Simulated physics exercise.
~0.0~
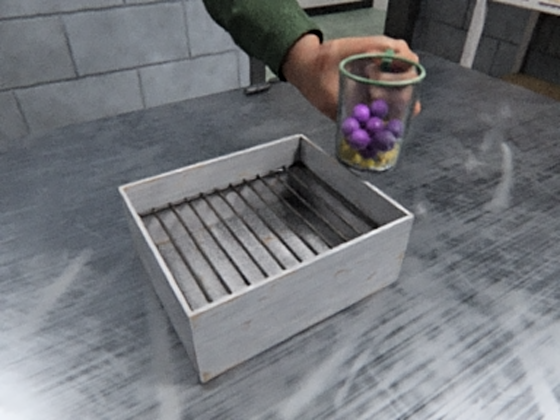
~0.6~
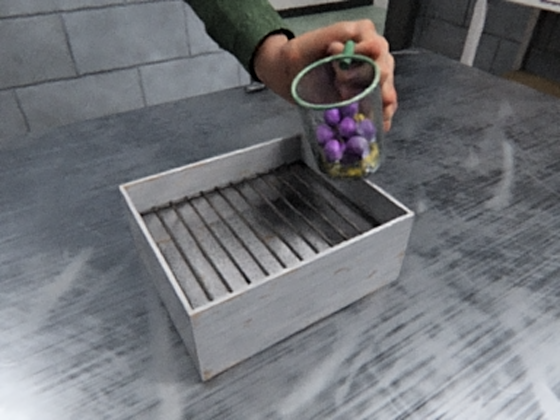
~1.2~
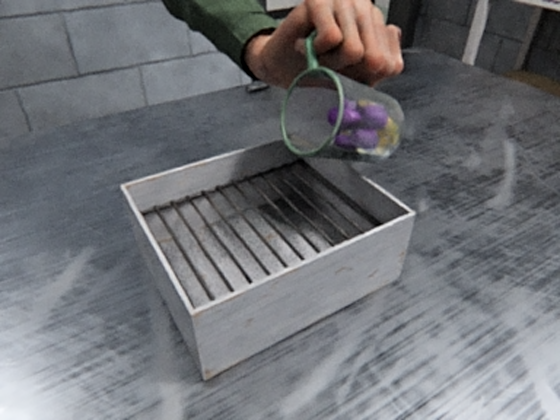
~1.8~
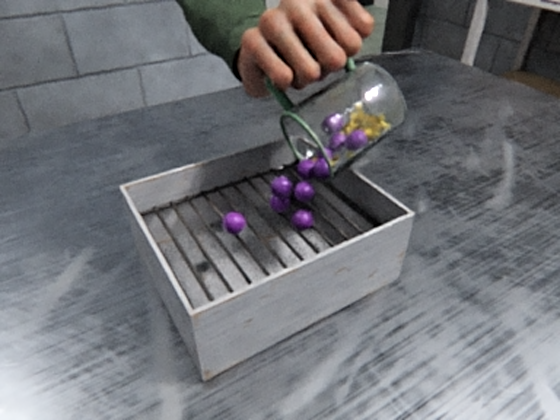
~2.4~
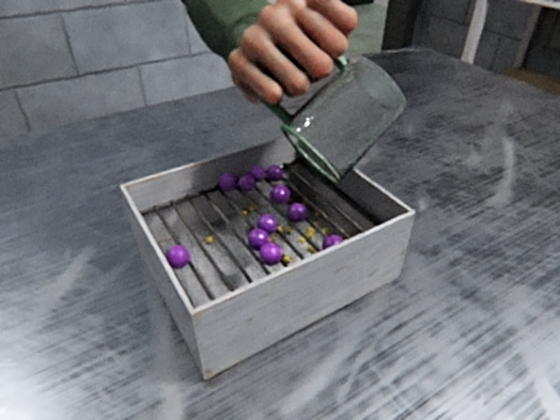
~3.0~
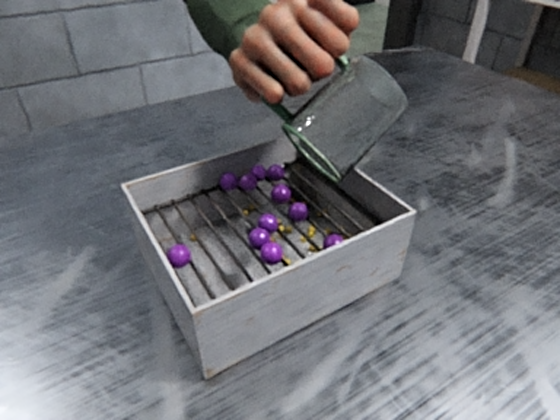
Hand tipping a glass of purple balls and small yellow pieces over a wire rack, purple staying on top, yellow dropping through.
